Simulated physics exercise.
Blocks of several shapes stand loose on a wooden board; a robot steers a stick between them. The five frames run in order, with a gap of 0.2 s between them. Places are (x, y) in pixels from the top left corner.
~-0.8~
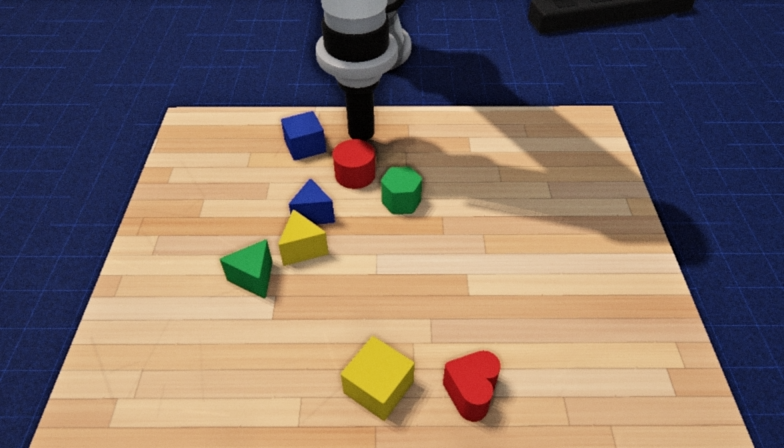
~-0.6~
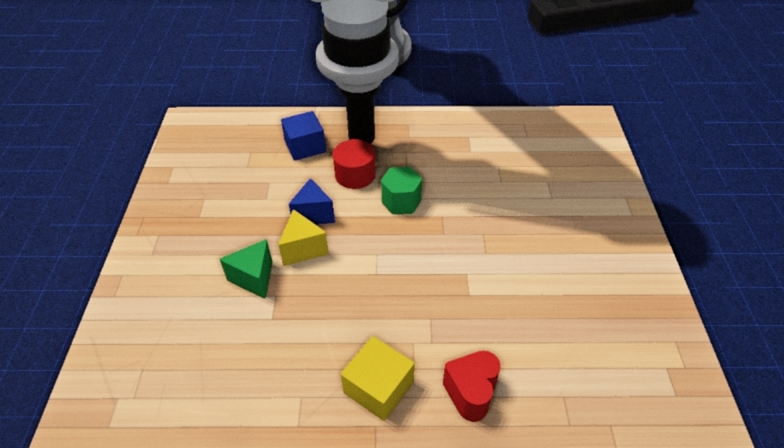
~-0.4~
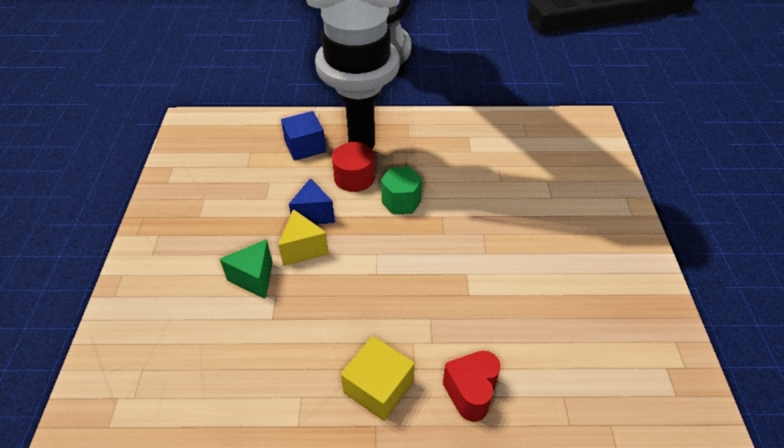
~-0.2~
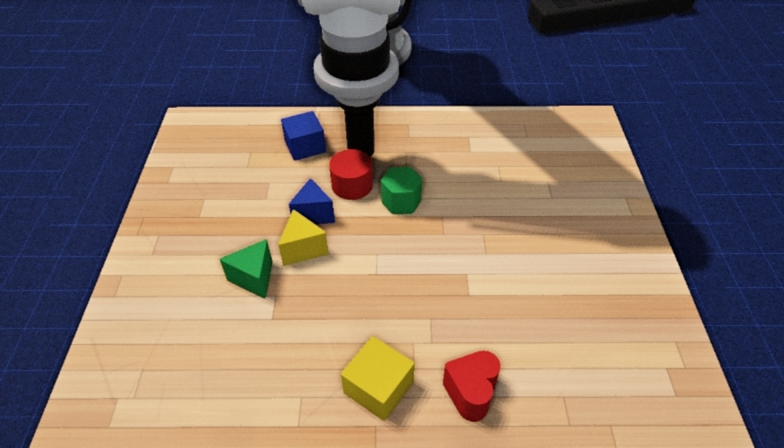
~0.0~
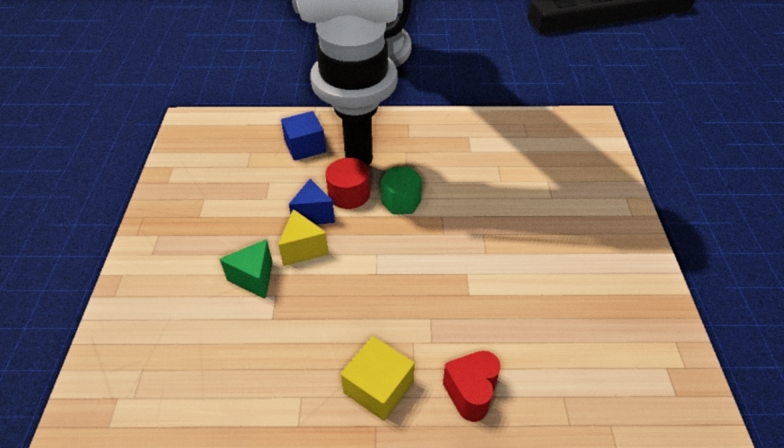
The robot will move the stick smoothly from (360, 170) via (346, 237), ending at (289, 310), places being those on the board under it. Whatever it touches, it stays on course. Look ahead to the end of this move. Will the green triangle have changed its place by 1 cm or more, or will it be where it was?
It gets pushed out of place.
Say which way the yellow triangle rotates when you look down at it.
Clockwise, from overhead.
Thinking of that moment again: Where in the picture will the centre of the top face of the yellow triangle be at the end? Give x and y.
The middle of the upper face of the yellow triangle will lie at about (265, 248) in the picture.
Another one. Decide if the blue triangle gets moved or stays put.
From what I can tell, it won't keep its place.
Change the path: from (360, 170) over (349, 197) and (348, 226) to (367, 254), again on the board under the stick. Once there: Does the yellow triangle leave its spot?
That would be a yes.
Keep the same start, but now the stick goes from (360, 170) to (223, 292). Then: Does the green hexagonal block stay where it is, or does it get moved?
Here the green hexagonal block stays on its spot.
What follows on the original path. One third of the way, stick at (354, 205); yellow triangle at (294, 231); blue triangle at (296, 203), turned 40° clockwise; red circle at (330, 216).
Two thirds of the way, stick at (328, 251); green triangle at (236, 258), turned 40° anticlockwise; yellow triangle at (266, 248), turned 70° clockwise; blue triangle at (295, 204), turned 45° clockwise; red circle at (298, 265).
At the end, stick at (287, 301); green triangle at (235, 258), turned 35° anticlockwise; yellow triangle at (265, 248), turned 75° clockwise; blue triangle at (295, 204), turned 45° clockwise; red circle at (247, 315).
